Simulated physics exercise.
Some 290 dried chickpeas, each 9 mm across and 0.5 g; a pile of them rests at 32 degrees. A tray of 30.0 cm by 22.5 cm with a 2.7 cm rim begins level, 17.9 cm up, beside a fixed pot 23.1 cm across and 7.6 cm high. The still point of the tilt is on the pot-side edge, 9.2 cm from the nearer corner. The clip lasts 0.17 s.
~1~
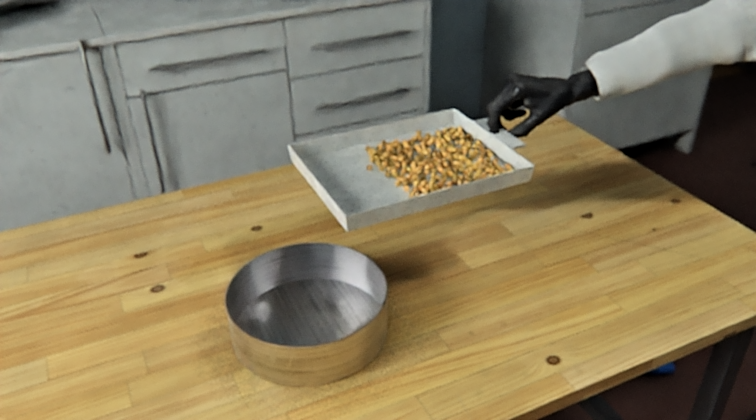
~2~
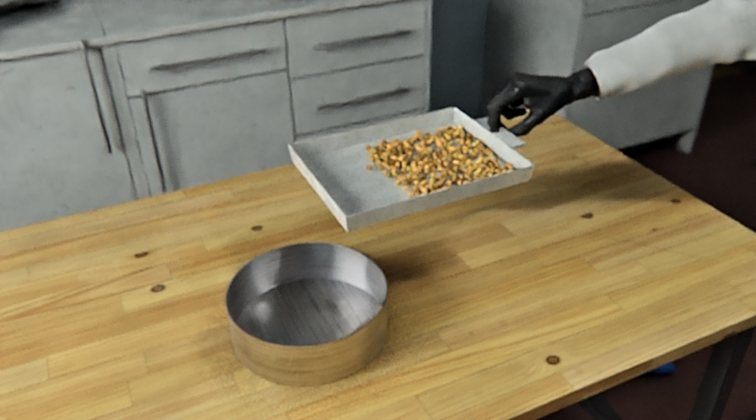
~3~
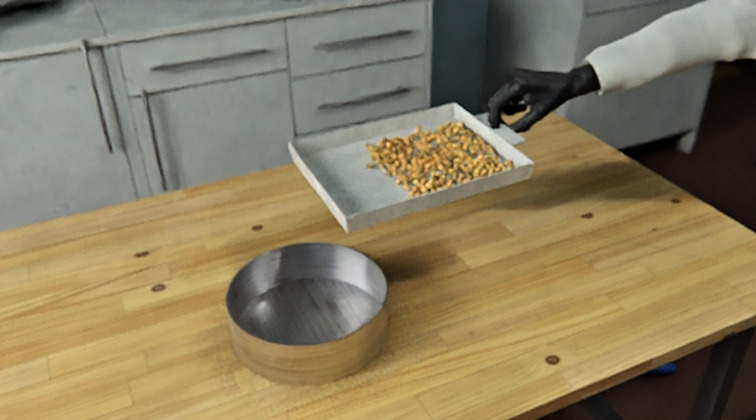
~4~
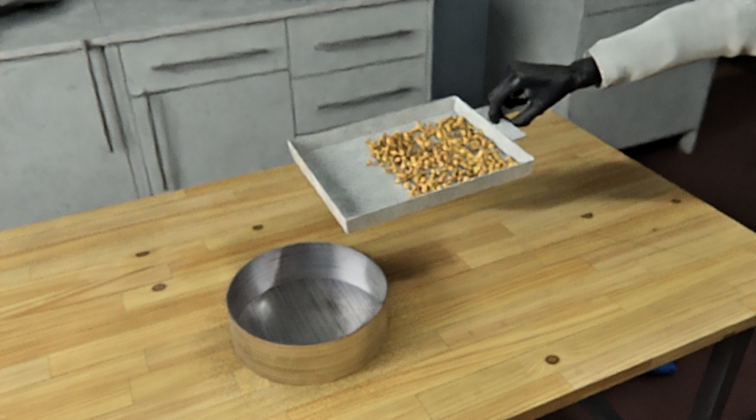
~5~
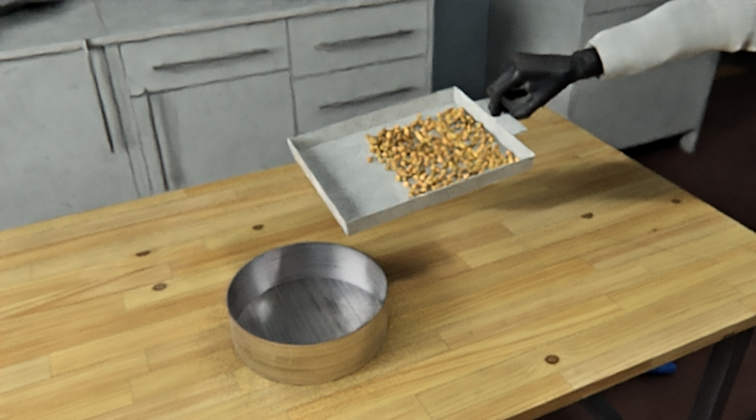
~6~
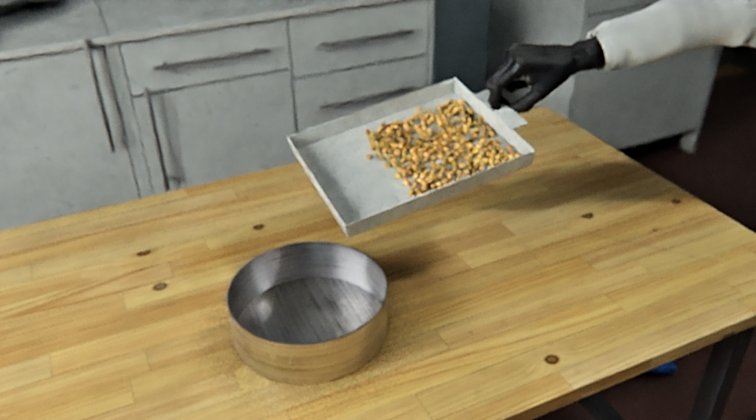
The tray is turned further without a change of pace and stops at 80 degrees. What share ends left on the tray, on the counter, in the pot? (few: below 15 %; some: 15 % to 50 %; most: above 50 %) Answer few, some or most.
Tray some, counter few, pot most.
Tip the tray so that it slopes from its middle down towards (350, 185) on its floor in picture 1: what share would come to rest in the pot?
About 30 per cent.
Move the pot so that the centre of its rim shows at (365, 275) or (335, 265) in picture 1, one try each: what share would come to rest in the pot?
About 70 and 75 per cent.
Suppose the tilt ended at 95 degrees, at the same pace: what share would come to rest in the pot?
Then about 95 per cent.
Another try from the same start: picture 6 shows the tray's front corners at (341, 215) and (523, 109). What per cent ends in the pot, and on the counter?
Pot 35, counter 35.
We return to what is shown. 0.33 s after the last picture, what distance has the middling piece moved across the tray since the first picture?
Roughly 6 cm.
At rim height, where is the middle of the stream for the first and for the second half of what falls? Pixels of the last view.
First near (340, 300), later near (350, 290).
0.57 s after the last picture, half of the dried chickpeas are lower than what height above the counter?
About 18 cm.
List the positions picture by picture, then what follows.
The first picture shows tray tilt 0 degrees, front corners at (347, 214) and (531, 165); middle of the pieces at (436, 164); pot at (307, 289).
The second picture shows tray tilt 1 degrees, front corners at (347, 215) and (531, 164); middle of the pieces at (436, 163).
The third picture shows tray tilt 2 degrees, front corners at (347, 216) and (532, 162); middle of the pieces at (436, 161).
The fourth picture shows tray tilt 5 degrees, front corners at (346, 218) and (532, 159), lowest corner left front; middle of the pieces at (437, 157).
The fifth picture shows tray tilt 8 degrees, front corners at (346, 221) and (532, 154), lowest corner left front; middle of the pieces at (437, 153).
The sixth picture shows tray tilt 11 degrees, front corners at (346, 224) and (532, 150), lowest corner left front; middle of the pieces at (437, 148); pot at (308, 288).
Then, 0.33 s after the last picture, tilt 45 degrees; the tray holds 100 %, the pot 0 %.
Then, 0.57 s after the last picture, tilt 67 degrees; the tray holds 95 %, the pot 0 %.
Then, 0.91 s after the last picture, tilt 80 degrees; the tray holds 55 %, the pot 40 %.
In the end, tray 30 %, counter 0 %, pot 70 %.
